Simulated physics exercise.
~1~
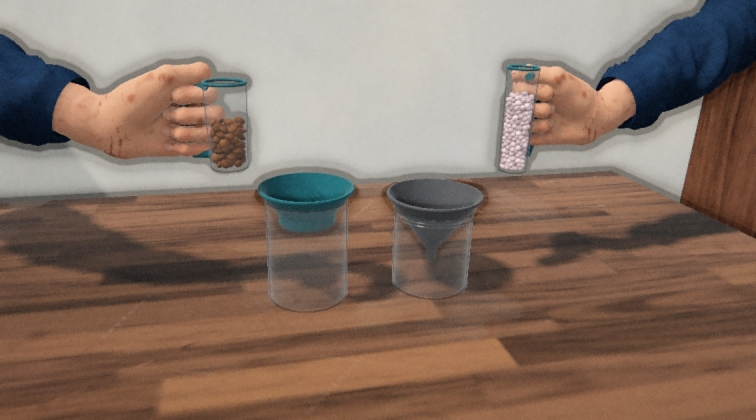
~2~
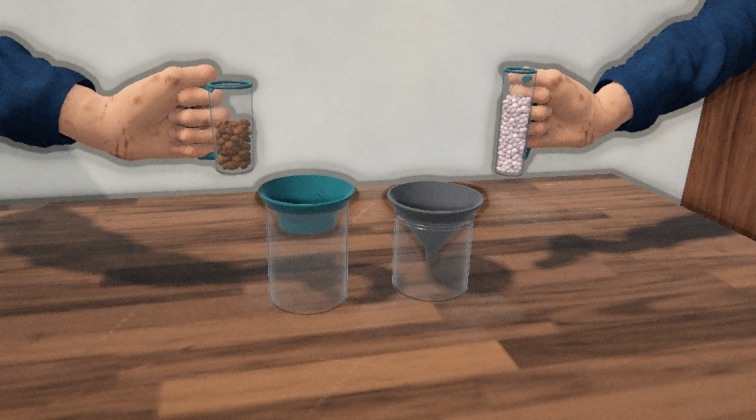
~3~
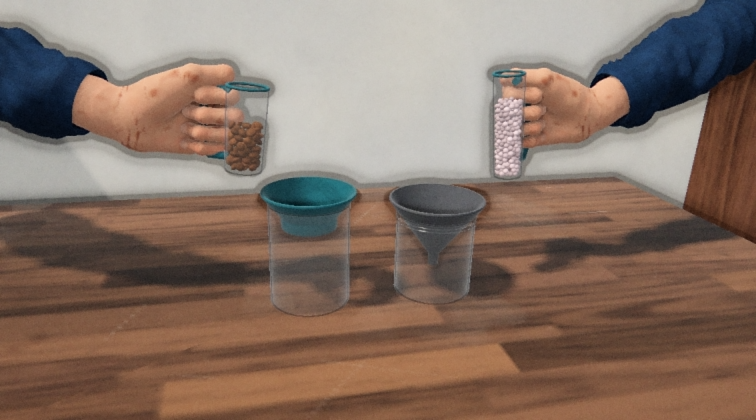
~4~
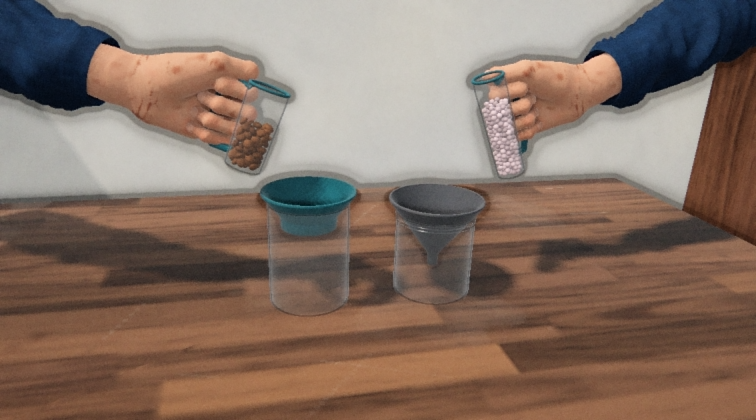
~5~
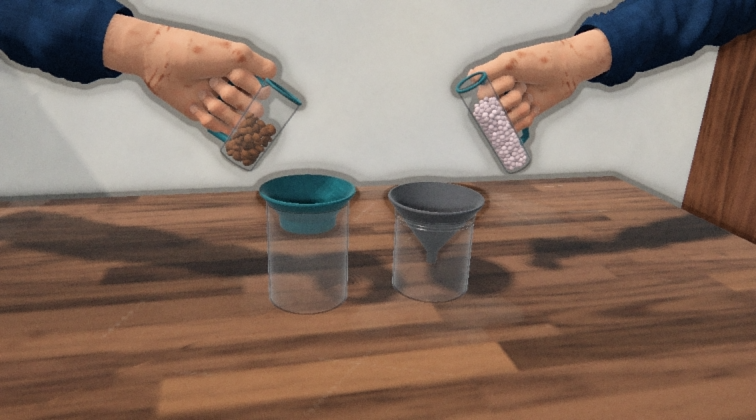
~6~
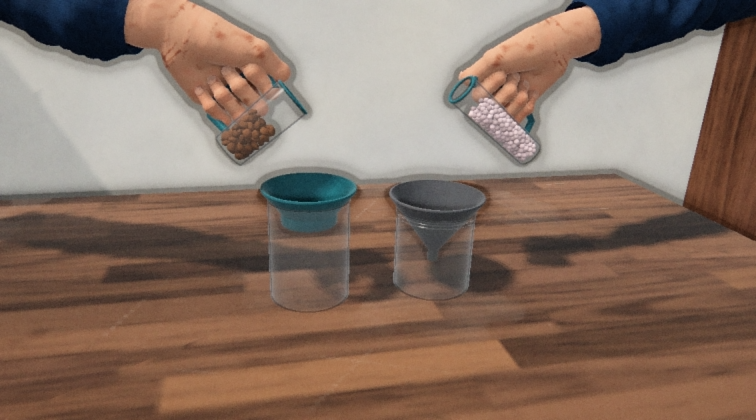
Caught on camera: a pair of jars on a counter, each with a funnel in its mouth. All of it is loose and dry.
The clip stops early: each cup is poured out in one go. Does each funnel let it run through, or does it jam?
Outcome: Left funnel: Most likely it empties out fully. Right funnel: Most likely it stops flowing.
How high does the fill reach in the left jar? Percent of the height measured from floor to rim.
It ends at about 10 per cent.
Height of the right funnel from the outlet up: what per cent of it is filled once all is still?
Something like 75 in a hundred, I reckon.
Then, 0.47 s later than the last frame, left, every one still in the cup; right, every one still in the cup.
Then, 0.89 s later than the last frame, left, almost all still in the cup, about a tenth in or over the funnel; right, the larger part still in the cup, about a tenth in or over the funnel.
Then, 1.24 s later than the last frame, left, roughly a quarter still in the cup, roughly a quarter in or over the funnel, roughly half down in the jar; right, roughly a quarter still in the cup, the larger part in or over the funnel, just a few down in the jar.
When it is over, left, every one down in the jar; right, almost all stuck in the funnel, just a few down in the jar.
